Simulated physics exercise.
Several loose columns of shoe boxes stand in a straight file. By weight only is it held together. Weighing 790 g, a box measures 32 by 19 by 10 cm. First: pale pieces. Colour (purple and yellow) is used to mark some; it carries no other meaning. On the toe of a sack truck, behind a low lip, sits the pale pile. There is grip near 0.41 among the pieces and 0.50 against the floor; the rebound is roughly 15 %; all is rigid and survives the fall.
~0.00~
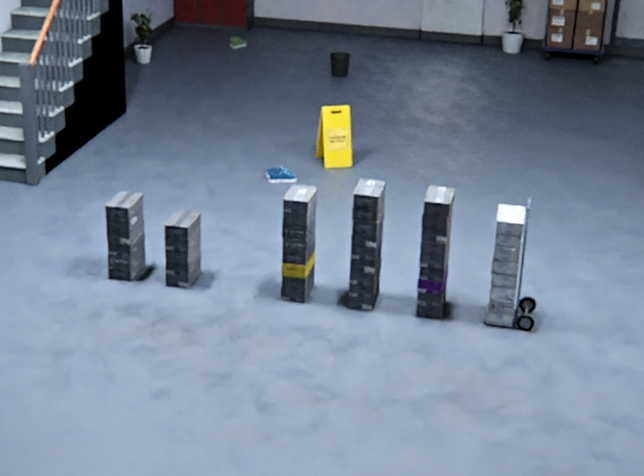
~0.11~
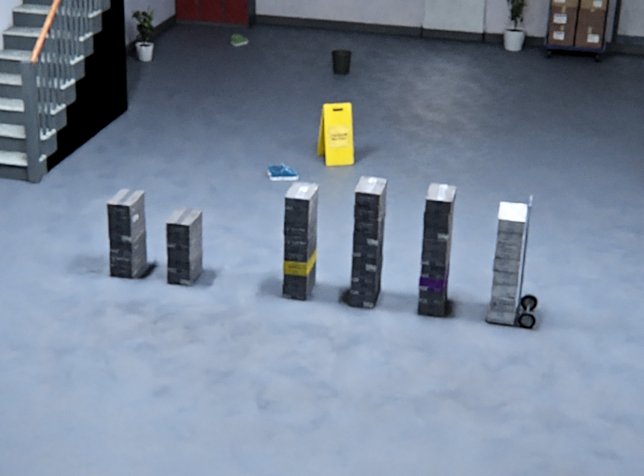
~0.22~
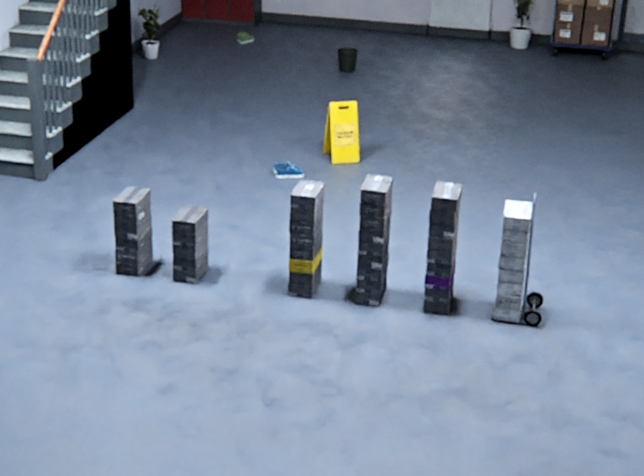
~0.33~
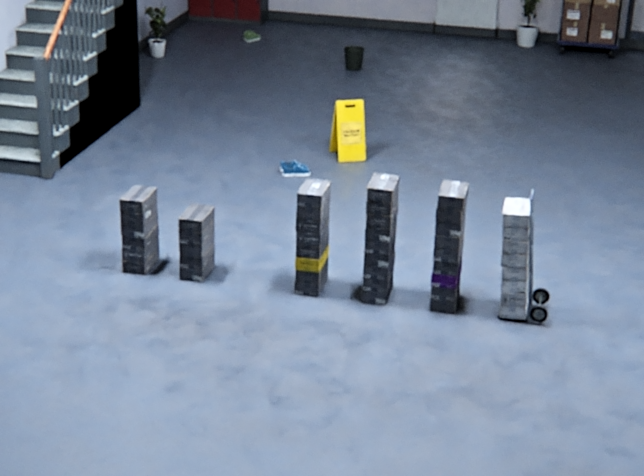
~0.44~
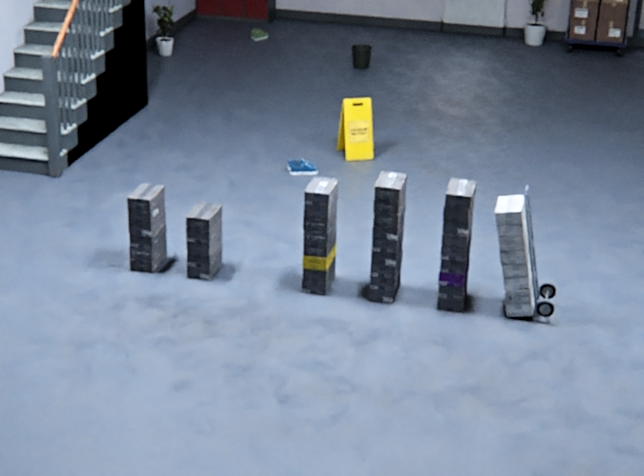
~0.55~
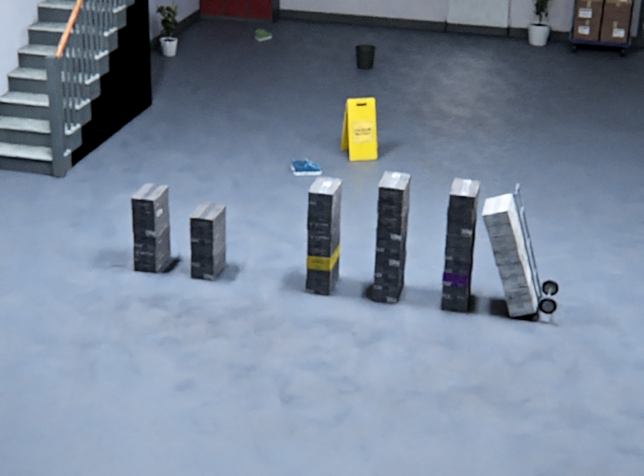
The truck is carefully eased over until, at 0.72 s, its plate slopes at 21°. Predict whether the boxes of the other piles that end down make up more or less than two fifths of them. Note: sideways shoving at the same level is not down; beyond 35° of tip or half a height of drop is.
More.
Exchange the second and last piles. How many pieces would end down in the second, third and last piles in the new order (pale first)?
Down per pile: Second 5, third 9, last 0.
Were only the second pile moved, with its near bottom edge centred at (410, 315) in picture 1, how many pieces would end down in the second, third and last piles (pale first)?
Pile tally - second: 8, third: 8, last: 0.
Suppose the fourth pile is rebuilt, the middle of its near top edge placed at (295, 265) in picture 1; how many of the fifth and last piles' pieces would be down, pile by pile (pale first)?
Result: Fifth pile 0, last pile 0.
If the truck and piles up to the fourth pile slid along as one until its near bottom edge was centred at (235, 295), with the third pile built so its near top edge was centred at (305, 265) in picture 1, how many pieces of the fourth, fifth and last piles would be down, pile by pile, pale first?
Result: Fourth pile 0, fifth pile 0, last pile 0.
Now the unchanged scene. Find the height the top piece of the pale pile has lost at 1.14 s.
Roughly 10 cm.
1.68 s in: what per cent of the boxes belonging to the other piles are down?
It's 20 percent at that point.
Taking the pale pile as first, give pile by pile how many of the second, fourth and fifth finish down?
Pile by pile: Second 8, fourth 8, fifth 0.
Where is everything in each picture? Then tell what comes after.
In the first frame (places mark the middle of the side facing us; the camera pans a little), truck frame (526, 234) 0° forward; purple box (430, 287); yellow box (293, 271); the rest undisturbed.
The second frame shows truck frame (527, 231) 0° forward; purple box (431, 285).
The third frame shows truck frame (532, 229) 1° forward; yellow box (301, 267).
The fourth frame shows truck frame (531, 225) 5° forward, top of the pale pile leaning 4°; yellow box (307, 265); the rest undisturbed.
The fifth frame shows truck frame (528, 221) 11° forward, top of the pale pile leaning 11°; yellow box (315, 263); the rest undisturbed.
The sixth frame shows truck frame (521, 219) 17° forward, top of the pale pile leaning 19°; purple box (455, 280); yellow box (318, 264); the rest undisturbed.
After 1.14 s, 8 of the pale pile down; none of the 37 other boxes down, 9 disturbed; purple box leaning 17°.
After 1.68 s, 8 of the pale pile down; 8 of the 37 other boxes down; purple box leaning 50°, 12 cm lower.
After 2.32 s, 7 of the pale pile down; 24 of the 37 other boxes down; yellow box on its side; purple box leaning 50°, 13 cm lower.
At rest (3.5 s), 7 of the pale pile down; 24 of the 37 other boxes down; yellow box on its side; purple box leaning 52°, 15 cm lower. That is 65 per cent. As the last picture would show them, middles, yellow box near (263, 266), purple box near (414, 284).
